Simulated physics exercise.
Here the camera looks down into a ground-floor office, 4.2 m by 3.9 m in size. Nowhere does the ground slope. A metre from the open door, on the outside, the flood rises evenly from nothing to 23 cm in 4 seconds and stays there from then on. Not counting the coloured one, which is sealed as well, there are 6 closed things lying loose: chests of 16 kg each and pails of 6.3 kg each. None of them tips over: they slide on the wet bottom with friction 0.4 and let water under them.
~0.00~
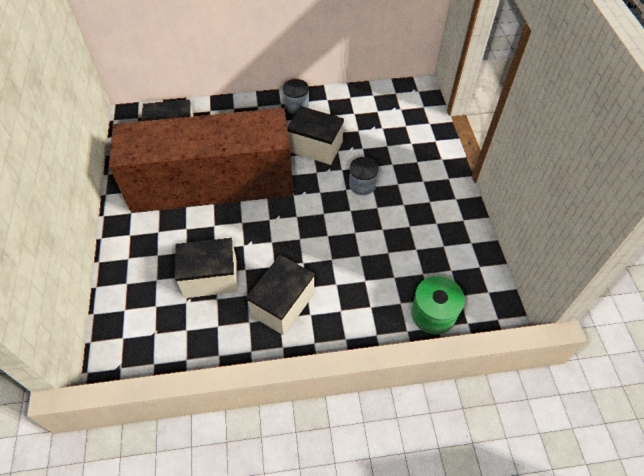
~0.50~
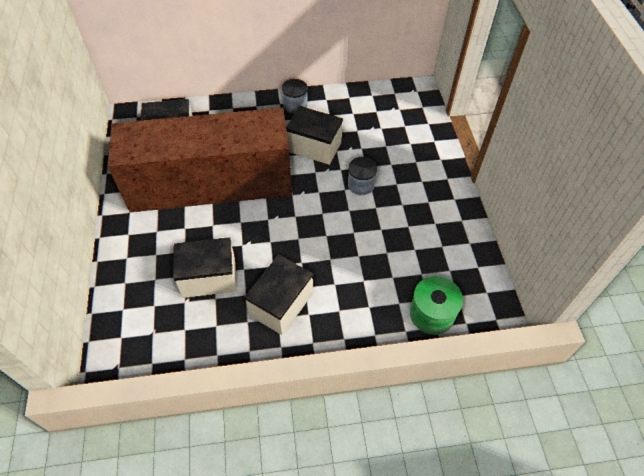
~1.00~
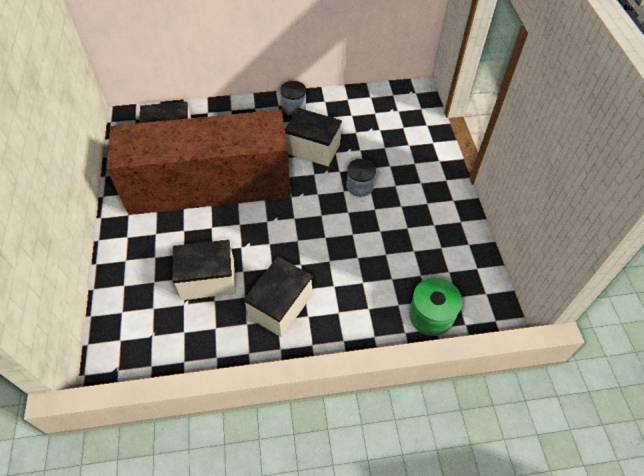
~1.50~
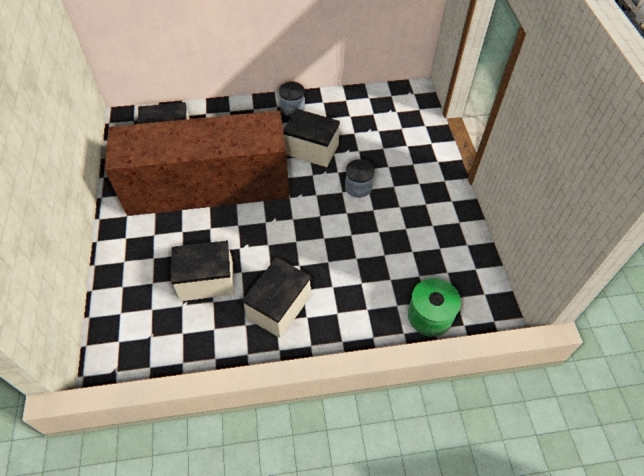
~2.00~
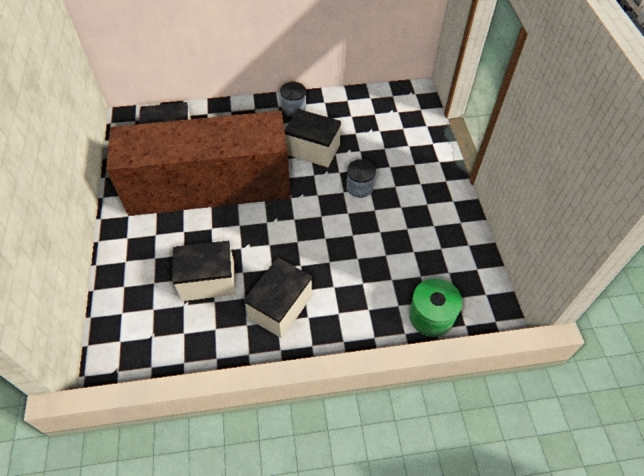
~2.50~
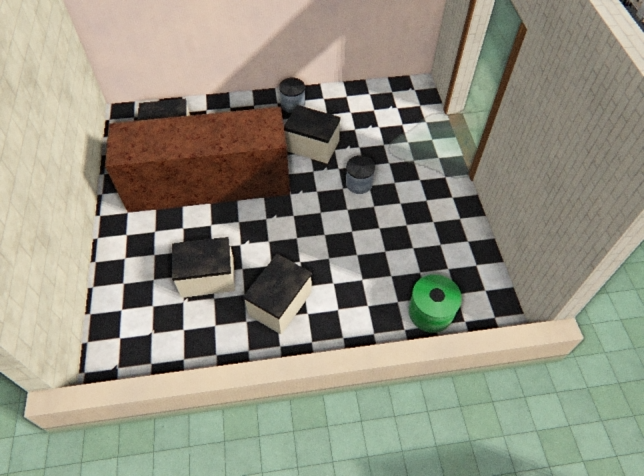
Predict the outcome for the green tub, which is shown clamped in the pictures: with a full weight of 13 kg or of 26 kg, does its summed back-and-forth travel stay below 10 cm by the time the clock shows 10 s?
Both masses succeed.
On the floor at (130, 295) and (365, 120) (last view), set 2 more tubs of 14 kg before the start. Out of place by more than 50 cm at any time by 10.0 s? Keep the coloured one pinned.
In order: Within the mark, above the mark.
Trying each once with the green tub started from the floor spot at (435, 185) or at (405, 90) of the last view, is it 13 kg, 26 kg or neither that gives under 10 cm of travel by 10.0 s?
Trial 1 - only the upper mass works; trial 2 - the lower mass works.
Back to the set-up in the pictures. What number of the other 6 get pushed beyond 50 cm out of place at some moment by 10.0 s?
The answer here is 4.
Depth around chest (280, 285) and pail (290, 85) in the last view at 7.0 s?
Depth approx. 6 cm / 11 cm.
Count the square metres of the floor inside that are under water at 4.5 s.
I'd estimate close to 6.5 m2.
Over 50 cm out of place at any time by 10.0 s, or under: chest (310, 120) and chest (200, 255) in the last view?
In sequence, exceeded; not exceeded.
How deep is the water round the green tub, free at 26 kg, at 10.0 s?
Depth: Approx. 4 cm.
After 3.5 s the green tub would be 0 cm from its start with 13 kg and 0 cm from its start with 26 kg; 0 cm of water round it then.
After 4.5 s the green tub would be 0 cm from its start with 13 kg and 0 cm from its start with 26 kg; 0 cm of water round it then.
After 7.0 s the green tub would be 0 cm from its start with 13 kg and 0 cm from its start with 26 kg; 2 cm of water round it then.
After 10.0 s the green tub would be 0 cm from its start with 13 kg and 0 cm from its start with 26 kg; 4 cm of water round it then.
